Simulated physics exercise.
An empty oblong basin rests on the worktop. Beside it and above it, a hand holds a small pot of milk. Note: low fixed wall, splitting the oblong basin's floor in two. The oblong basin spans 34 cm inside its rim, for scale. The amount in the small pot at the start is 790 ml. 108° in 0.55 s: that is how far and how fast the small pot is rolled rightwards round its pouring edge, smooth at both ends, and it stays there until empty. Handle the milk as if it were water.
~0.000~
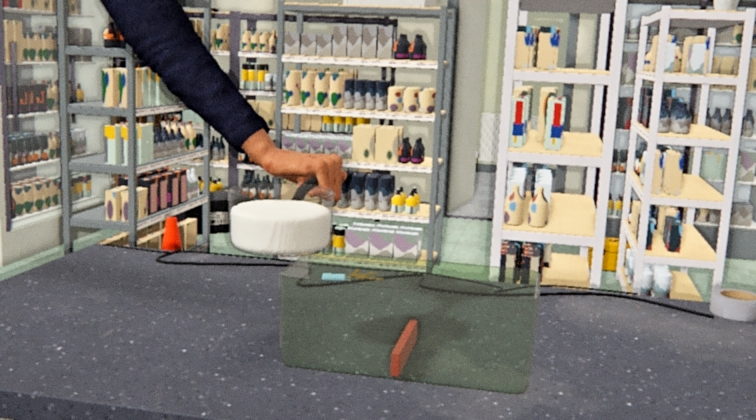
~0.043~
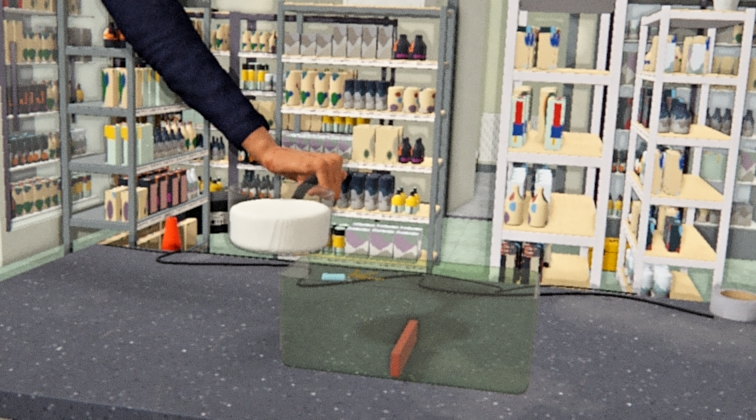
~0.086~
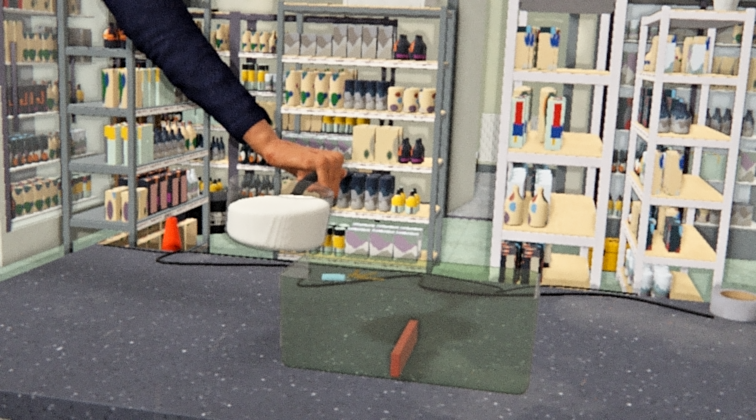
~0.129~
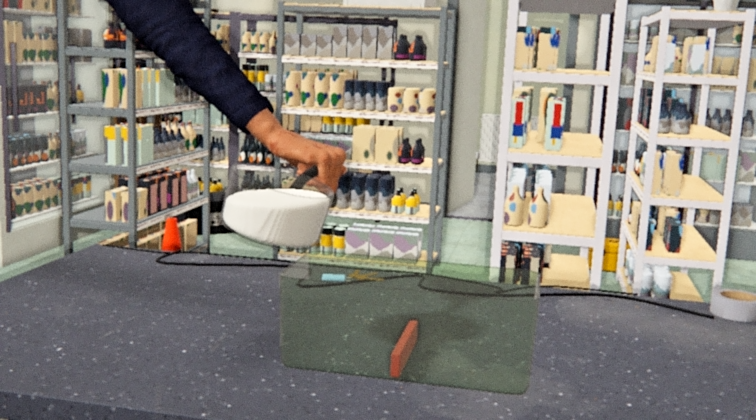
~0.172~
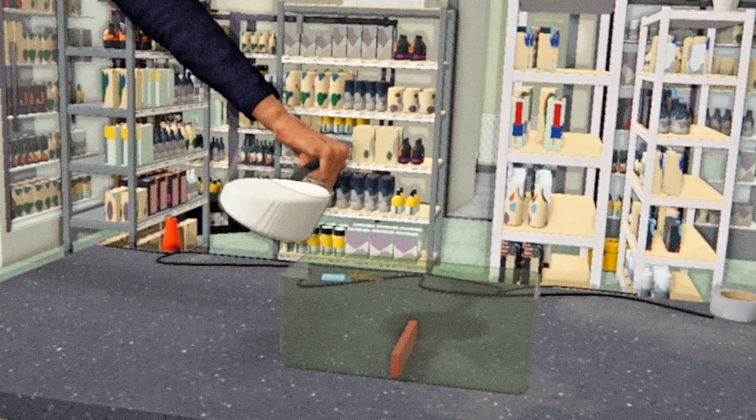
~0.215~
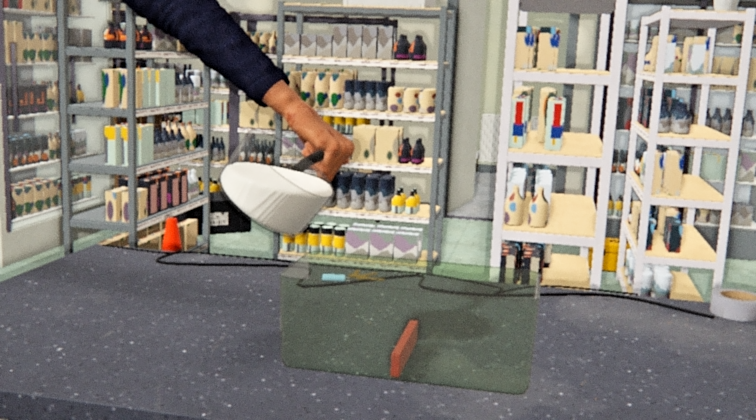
Above a clear basin on a dark worktop, a hand tilts a white pot rightwards.
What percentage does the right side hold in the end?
About 52 per cent.
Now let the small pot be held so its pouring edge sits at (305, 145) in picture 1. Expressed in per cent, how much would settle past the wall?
Then I'd expect something near 40 per cent.
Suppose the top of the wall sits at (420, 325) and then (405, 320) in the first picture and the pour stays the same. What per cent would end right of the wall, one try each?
I'd say 25 percent on the first go, 55 percent on the next.
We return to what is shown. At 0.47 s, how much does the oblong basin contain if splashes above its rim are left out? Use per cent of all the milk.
I reckon close to 6 percent of it.
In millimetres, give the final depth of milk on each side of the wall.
Roughly 14 mm on the left side and 16 mm on the right side.
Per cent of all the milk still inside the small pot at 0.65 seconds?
What remains is about 4 percent of it all.
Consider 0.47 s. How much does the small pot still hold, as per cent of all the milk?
Near 46 in a hundred.
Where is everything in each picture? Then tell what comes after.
In the first frame, it leans 0°; its right rim is at (331, 197); the milk meets the walls at (236, 205) and (330, 213); the oblong basin's rim runs from (295, 263) to (539, 287); the wall's top is at (405, 337).
In the second frame, it leans 2°; its right rim is at (331, 197); the milk meets the walls at (236, 205) and (330, 211).
In the third frame, it leans 6°; its right rim is at (331, 197); the milk meets the walls at (234, 202) and (330, 206).
In the fourth frame, it leans 14°; its right rim is at (331, 198); the milk meets the walls at (232, 195) and (329, 200).
In the fifth frame, it leans 24°; its right rim is at (330, 198); the milk meets the walls at (229, 183) and (330, 194).
In the sixth frame, it leans 36°; its right rim is at (330, 198); the milk meets the walls at (229, 165) and (330, 189); 1 per cent is over the edge.
Then, 0.47 s in, the tilt is 102° and 46 per cent is still to pour, 6 is left of the wall and 0 right of it.
Then, 0.65 s in, the tilt is 108° and 4 per cent is still to pour, 22 is left of the wall and 62 right of it.
Then, 0.84 s in, the tilt is 108° and 0 per cent is still to pour, 28 is left of the wall and 52 right of it.
Then, 1.05 s in, the tilt is 108° and 0 per cent is still to pour, 39 is left of the wall and 54 right of it.
Finally, 42 per cent lies left of the wall, 52 right of it and 6 outside.
